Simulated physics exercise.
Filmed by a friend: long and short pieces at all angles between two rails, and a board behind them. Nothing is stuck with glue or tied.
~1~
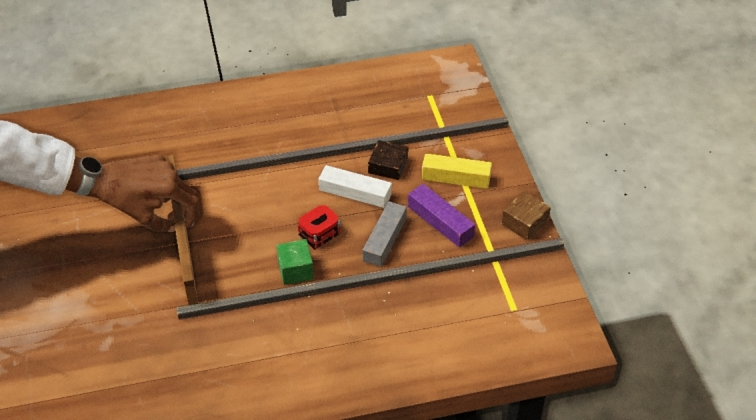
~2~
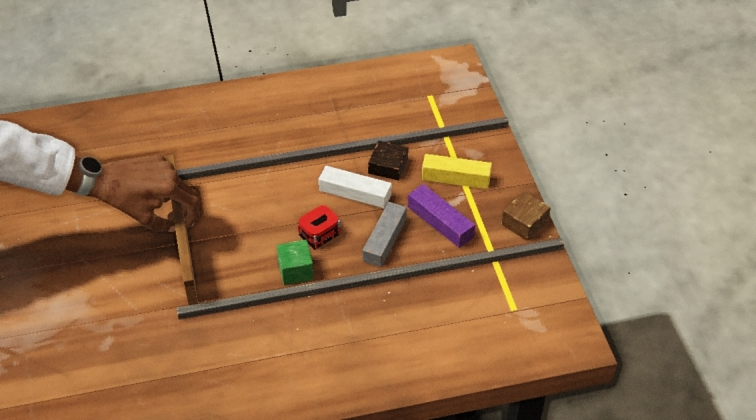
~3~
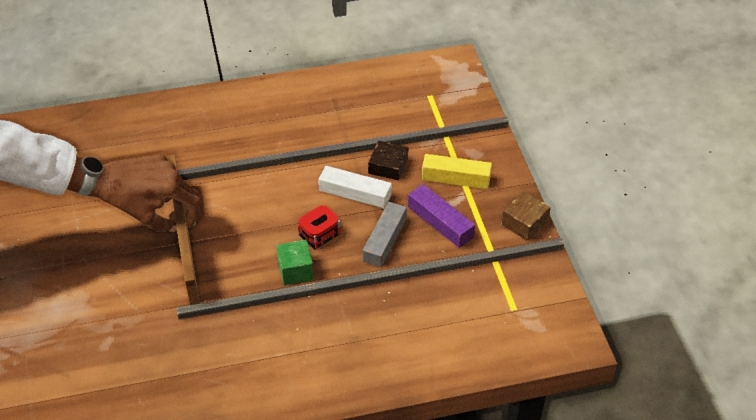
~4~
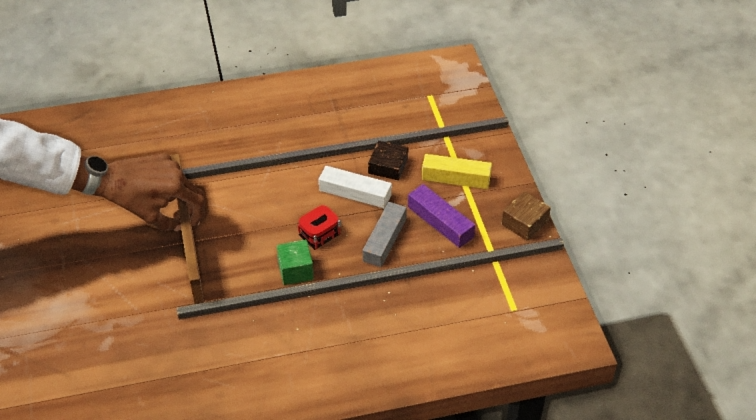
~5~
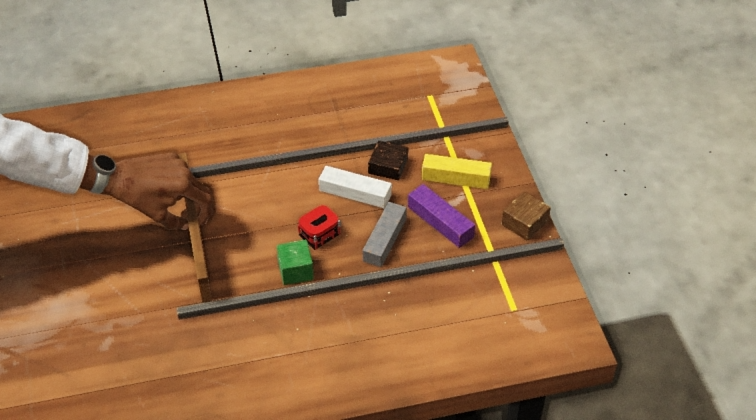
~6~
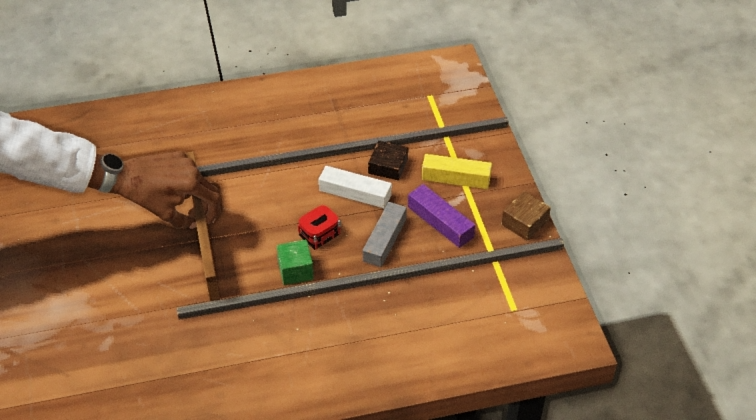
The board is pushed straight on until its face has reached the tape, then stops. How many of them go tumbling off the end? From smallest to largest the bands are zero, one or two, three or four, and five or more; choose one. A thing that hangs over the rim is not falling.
The right band is one or two.
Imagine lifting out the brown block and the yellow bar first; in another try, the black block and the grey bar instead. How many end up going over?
0 and 1.
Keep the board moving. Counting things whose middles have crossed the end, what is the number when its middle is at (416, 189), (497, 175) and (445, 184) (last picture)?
The counts would come out as 0, 4 and 1.
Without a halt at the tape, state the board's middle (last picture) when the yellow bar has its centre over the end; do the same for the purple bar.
The middle is at (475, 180) when it's the yellow bar, and at (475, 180) when it's the purple bar.
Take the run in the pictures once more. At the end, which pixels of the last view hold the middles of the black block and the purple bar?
In the last picture the first middle sits at (485, 142) and the other at (544, 211).
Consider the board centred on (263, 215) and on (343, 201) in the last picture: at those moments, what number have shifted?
Counting first: 0, next 4.
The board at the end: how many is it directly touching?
3.
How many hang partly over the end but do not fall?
2.
Early on, none off yet; brown block at rest near (526, 216); yellow bar at rest near (457, 172); purple bar at rest near (441, 215).
Finally, the number that fall off is one or two; lost, brown block.
